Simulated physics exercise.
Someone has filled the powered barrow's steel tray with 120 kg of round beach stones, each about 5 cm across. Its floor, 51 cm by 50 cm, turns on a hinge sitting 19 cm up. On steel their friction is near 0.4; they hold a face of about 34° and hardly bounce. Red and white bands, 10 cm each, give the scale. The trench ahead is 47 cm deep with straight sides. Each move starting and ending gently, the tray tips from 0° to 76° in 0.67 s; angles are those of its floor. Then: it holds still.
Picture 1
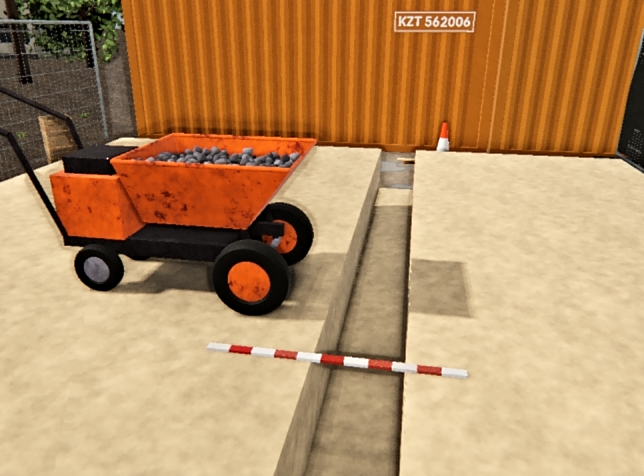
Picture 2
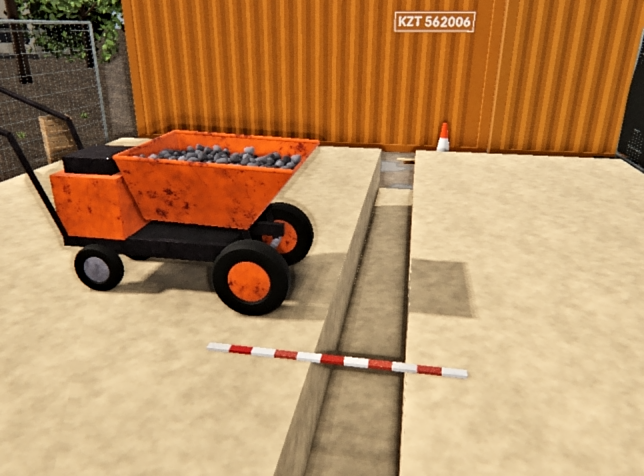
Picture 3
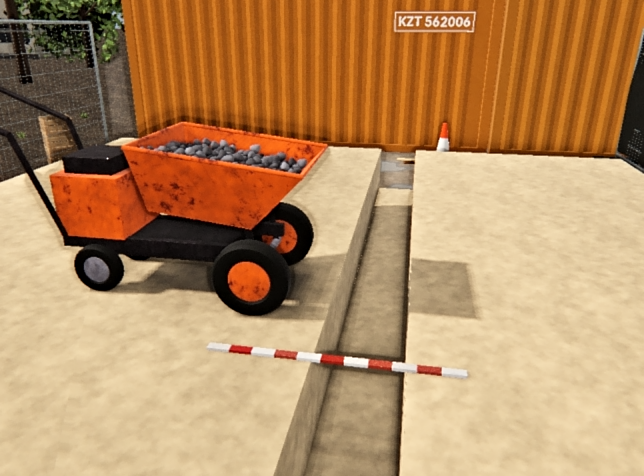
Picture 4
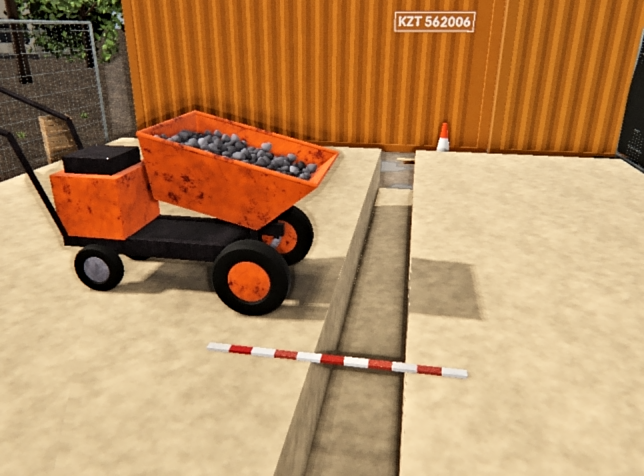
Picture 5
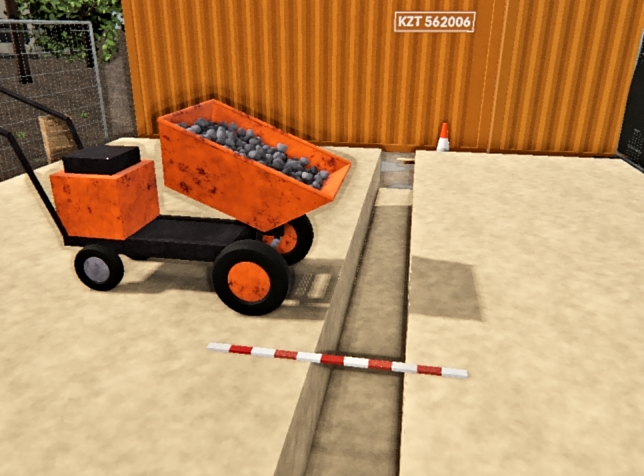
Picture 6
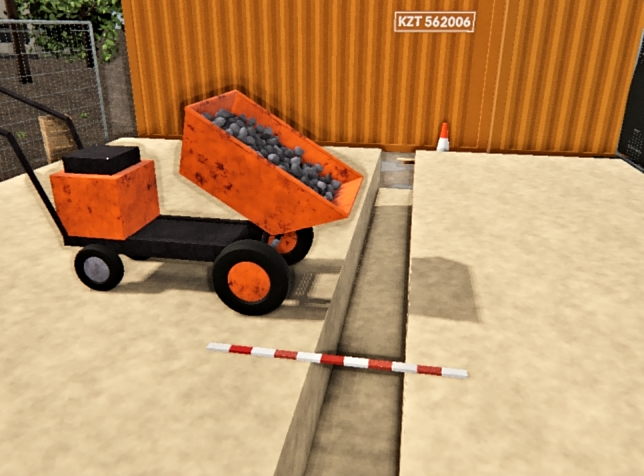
The video shows an orange powered barrow loaded with rounded grey stones beside a straight trench, its tray tilting steeply forward to the right as the rear rises and the front lip lowers, while the wheels stay in place.
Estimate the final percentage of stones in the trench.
I would say 40 percent.
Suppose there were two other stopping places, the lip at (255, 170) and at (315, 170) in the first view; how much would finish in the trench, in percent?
From the first place around 80 per cent, from the other around 20.
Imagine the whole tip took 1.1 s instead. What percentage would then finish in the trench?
It would come to roughly 50 per cent.
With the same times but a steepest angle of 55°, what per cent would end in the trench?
Share in trench: Approx. 30%.
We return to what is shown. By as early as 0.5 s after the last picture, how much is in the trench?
Some 15 per cent.
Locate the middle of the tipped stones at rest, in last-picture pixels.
I'd point to around (438, 298).
Then, 0.2 s after the last picture the floor is at 64°, 100 % in the tray; the foremost stones are at (370, 253).
Then, 0.5 s after the last picture the floor is at 76°, 56 % in the tray, 16 % in the trench, 28 % past the trench; the foremost stones are at (466, 309).
Then, 0.8 s after the last picture the floor is at 76°, 8 % in the tray, 32 % in the trench, 60 % past the trench; the foremost stones are at (634, 314).
Then, 2.8 s after the last picture the floor is at 76°, 0 % in the tray, 40 % in the trench, 60 % past the trench; the foremost stones are past the picture's edge.
